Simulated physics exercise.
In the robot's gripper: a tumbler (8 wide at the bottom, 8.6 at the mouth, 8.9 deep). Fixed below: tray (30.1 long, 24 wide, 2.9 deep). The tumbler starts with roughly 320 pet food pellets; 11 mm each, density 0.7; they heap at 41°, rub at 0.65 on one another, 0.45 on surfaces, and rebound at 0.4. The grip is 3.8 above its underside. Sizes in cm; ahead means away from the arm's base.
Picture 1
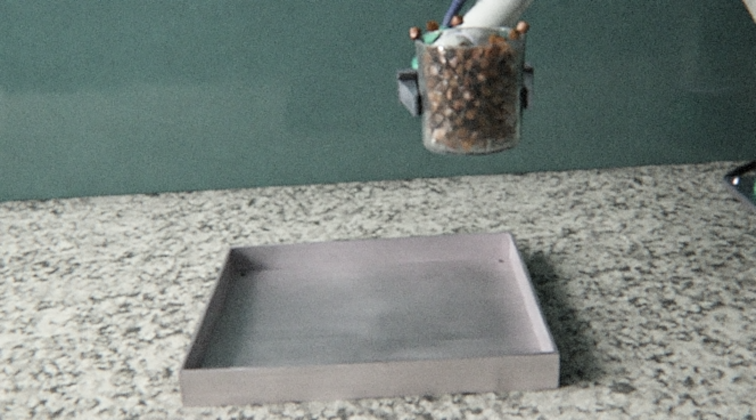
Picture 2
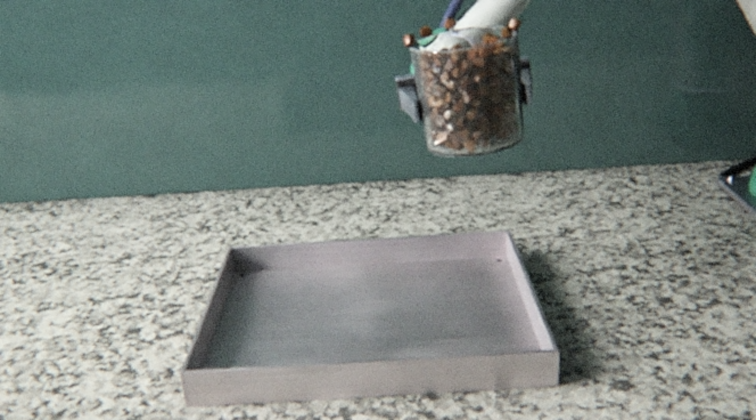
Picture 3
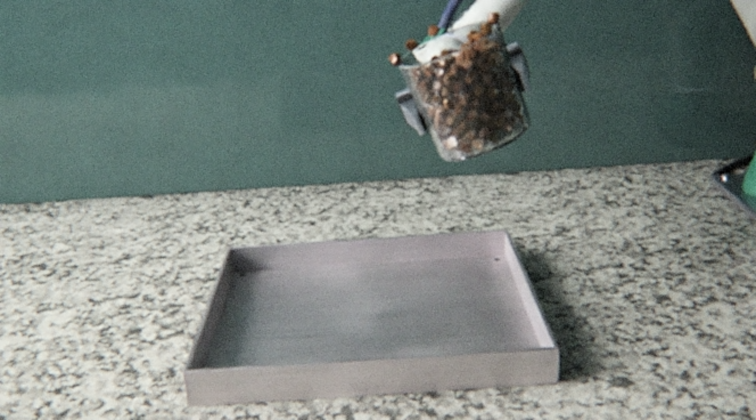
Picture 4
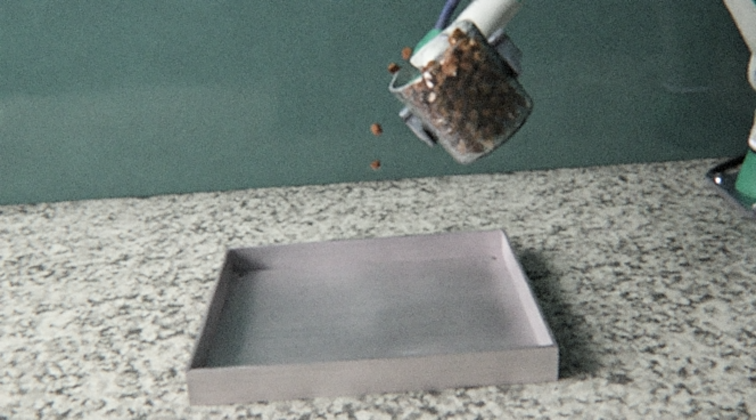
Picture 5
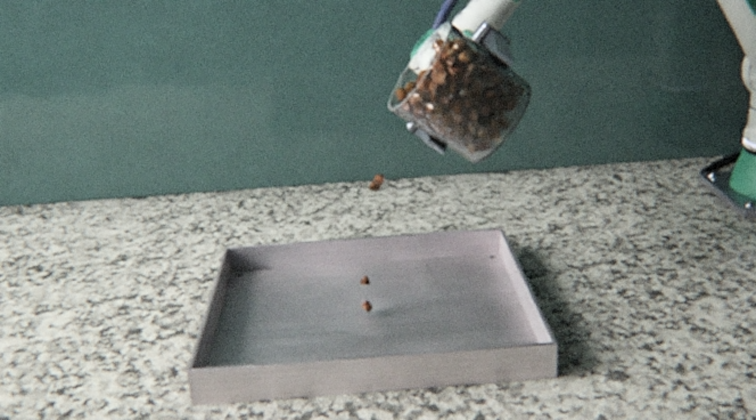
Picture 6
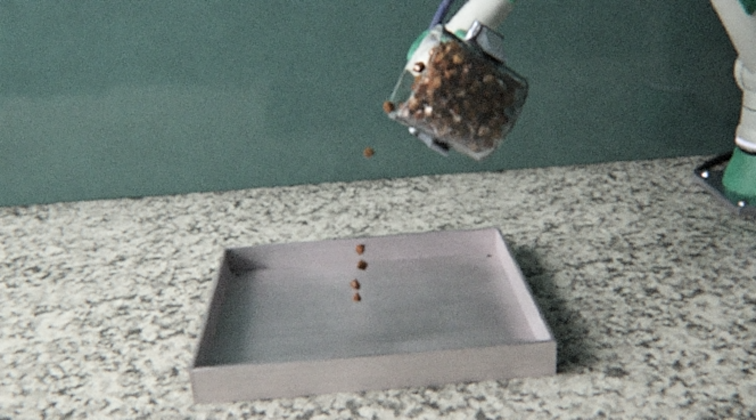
The clip shows a robot gripper holding a clear tumbler heaped with brown pellets above a shallow grey tray on a speckled counter; the tumbler tilts steadily to the left, and a few pellets drop into the tray.
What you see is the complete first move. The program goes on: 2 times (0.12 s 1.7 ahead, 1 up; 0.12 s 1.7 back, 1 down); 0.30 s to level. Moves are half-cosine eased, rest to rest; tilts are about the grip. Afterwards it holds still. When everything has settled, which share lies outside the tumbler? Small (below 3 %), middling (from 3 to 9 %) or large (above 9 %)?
Outside the tumbler the share is middling, from 3 to 9 %.
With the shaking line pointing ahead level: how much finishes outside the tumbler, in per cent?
Some 5 per cent.
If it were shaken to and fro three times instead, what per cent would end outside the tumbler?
In that case some 5 per cent.
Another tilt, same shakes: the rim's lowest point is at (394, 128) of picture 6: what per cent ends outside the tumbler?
About 15 per cent.
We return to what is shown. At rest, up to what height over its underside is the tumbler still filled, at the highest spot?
Roughly 9.5 cm.
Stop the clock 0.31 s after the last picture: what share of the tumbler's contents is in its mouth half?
Roughly 50 per cent.
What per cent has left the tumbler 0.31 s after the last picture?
About 5 per cent by then.
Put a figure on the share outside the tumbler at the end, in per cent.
Some 6 per cent.
Then, 0.31 s on, tilted 57° forward, highest piece 26 above the table; 311 in the tumbler, 6 in the tray, 5 in flight or on a rim.
Then, 0.62 s on, tilted 30° forward, highest piece 25 above the table; 304 in the tumbler, 15 in the tray, 3 in flight or on a rim.
Then, 0.98 s on, level, highest piece 27 above the table; 303 in the tumbler, 19 in the tray.
Then, 2.03 s on, level, highest piece 27 above the table; 303 in the tumbler, 19 in the tray.
In the end, 303 in the tumbler, 19 in the tray. That is 6 % outside the tumbler.
